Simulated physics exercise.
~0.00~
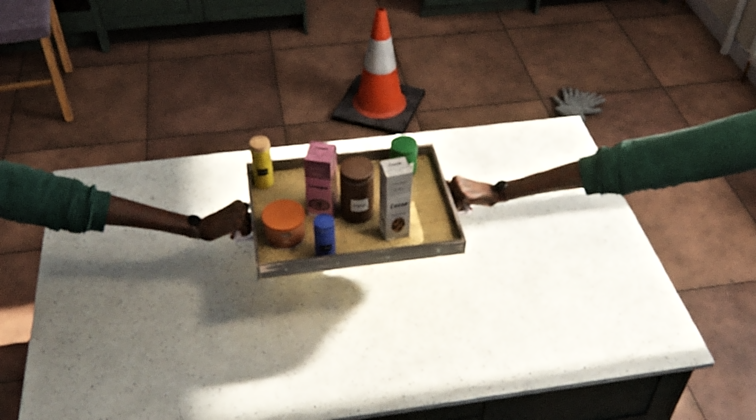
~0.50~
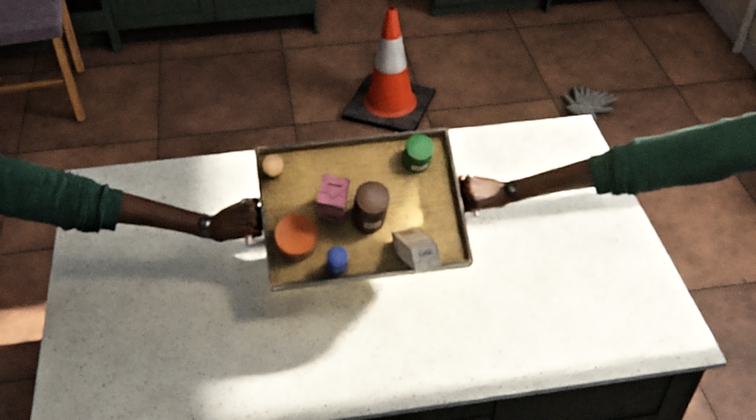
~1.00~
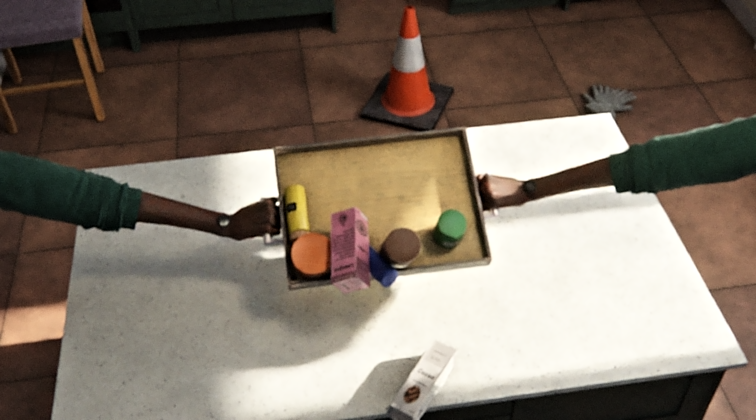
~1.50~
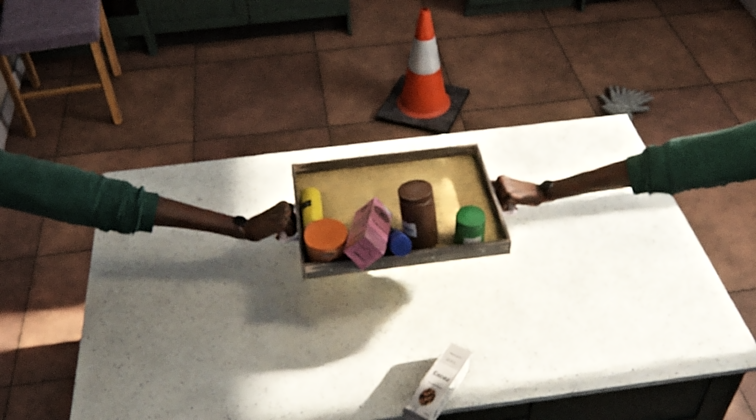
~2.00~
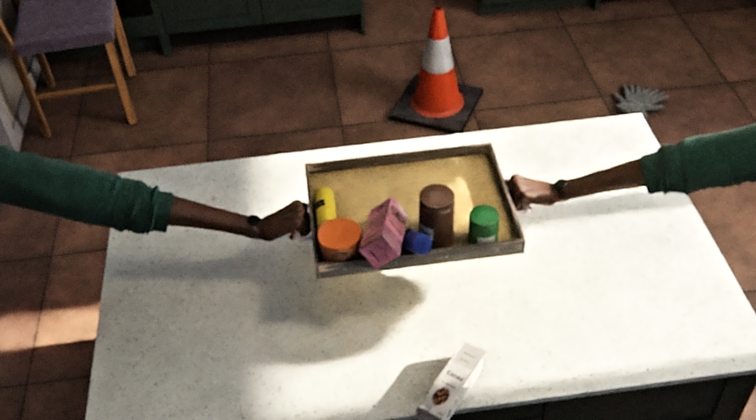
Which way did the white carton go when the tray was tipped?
It went downwards, slipping over the near edge of the tray and ending up on its side on the table.
